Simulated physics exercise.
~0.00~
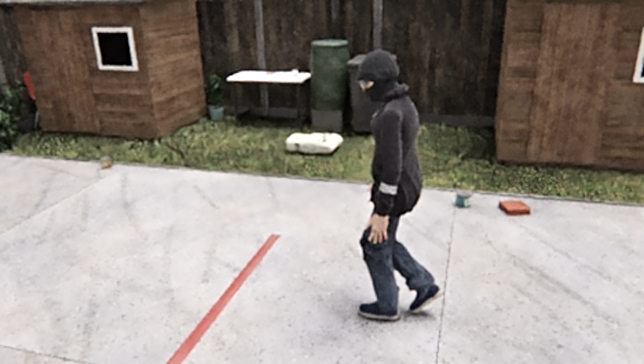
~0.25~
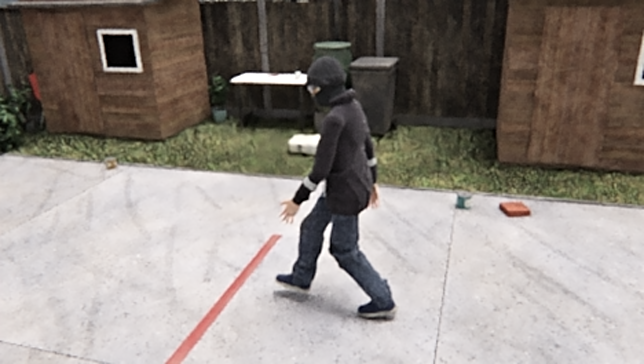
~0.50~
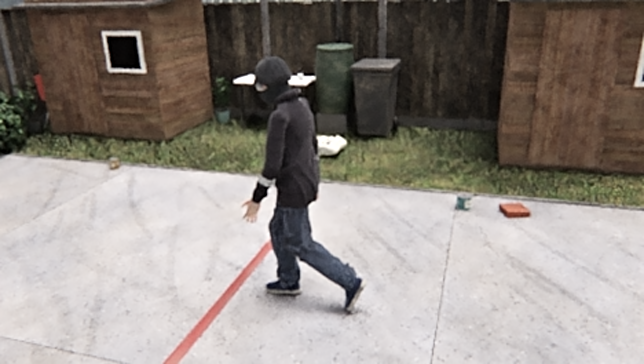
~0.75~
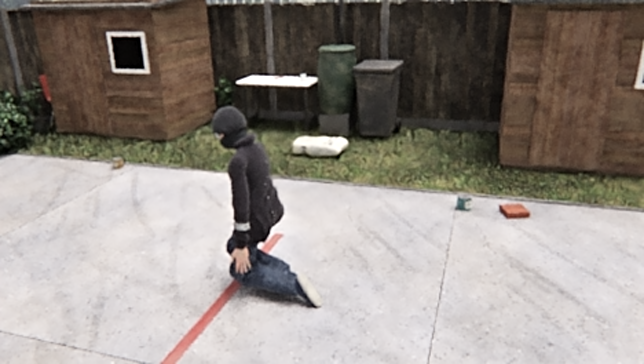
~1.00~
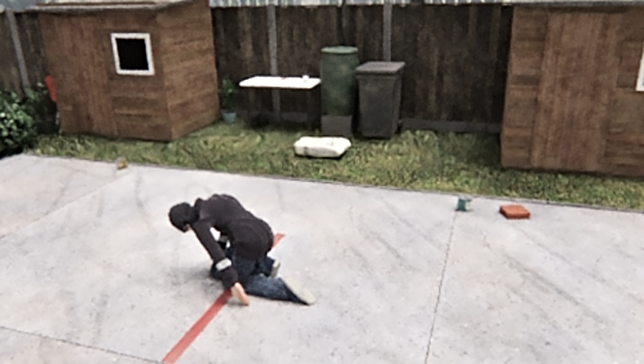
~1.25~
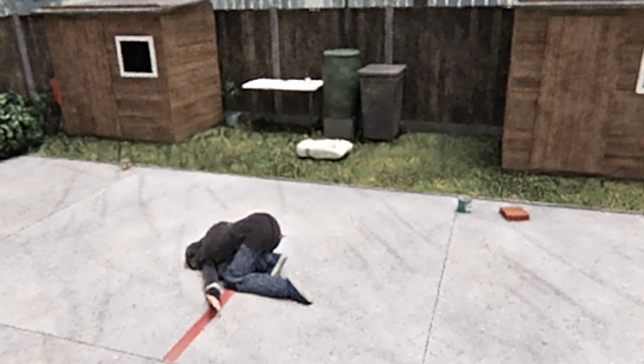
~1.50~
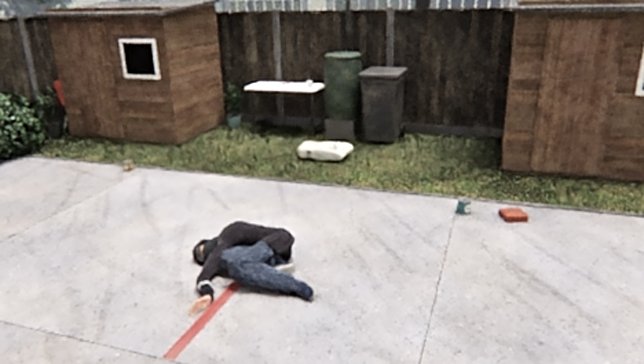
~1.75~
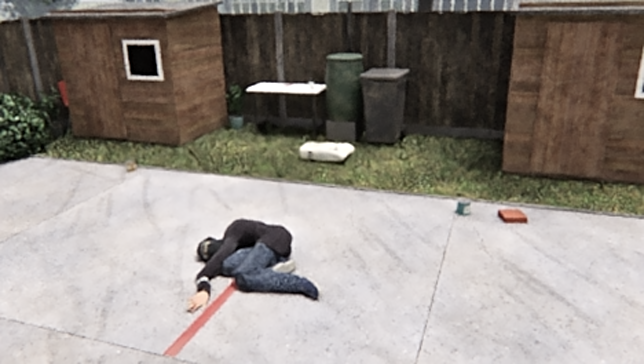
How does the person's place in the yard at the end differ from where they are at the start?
At the start the person is upright on the concrete to the right of the red strip. By the end they are farther left and lower in view, lying at the strip with head and chest past it and hips still short of it.
